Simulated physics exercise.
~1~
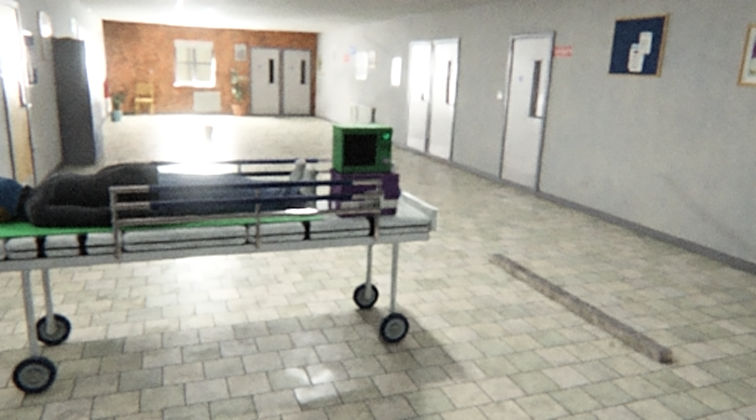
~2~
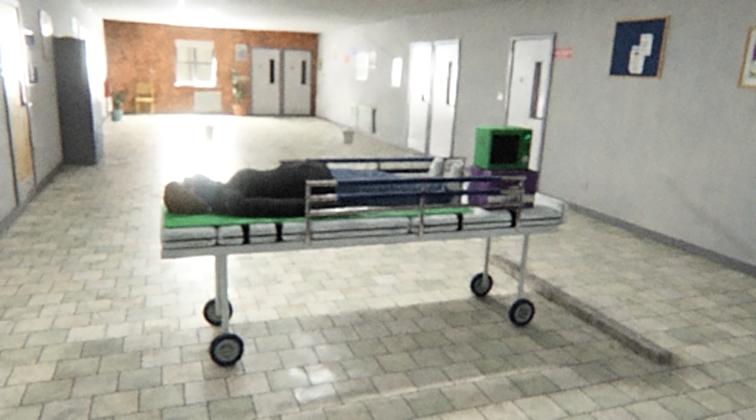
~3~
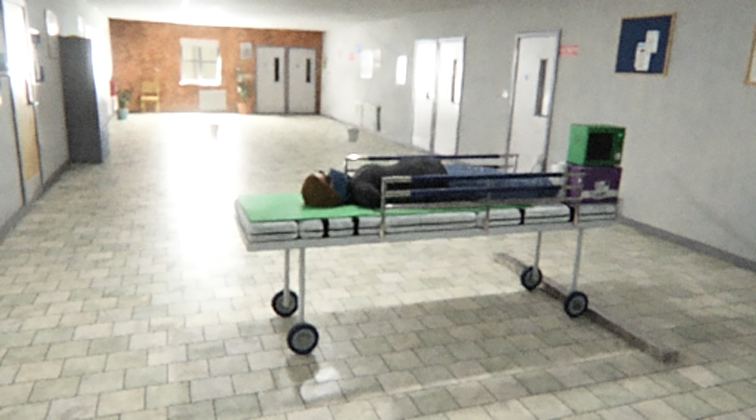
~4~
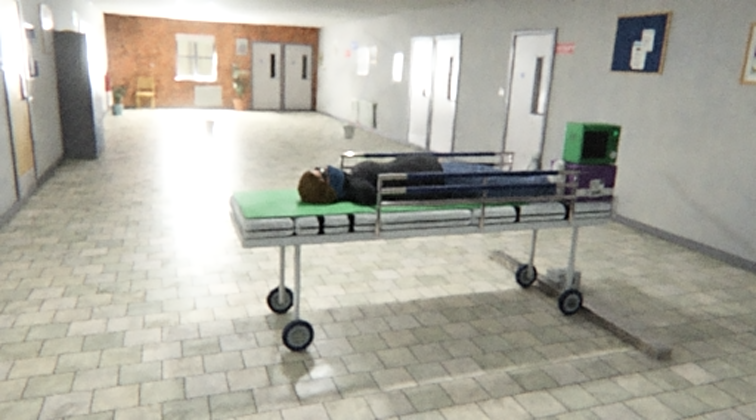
In a hospital corridor, a trolley carrying a limp person rolled right, feet first, and stopped by a low floor sill; a small white object ended up on the floor, while the green monitor and purple bag stayed aboard.
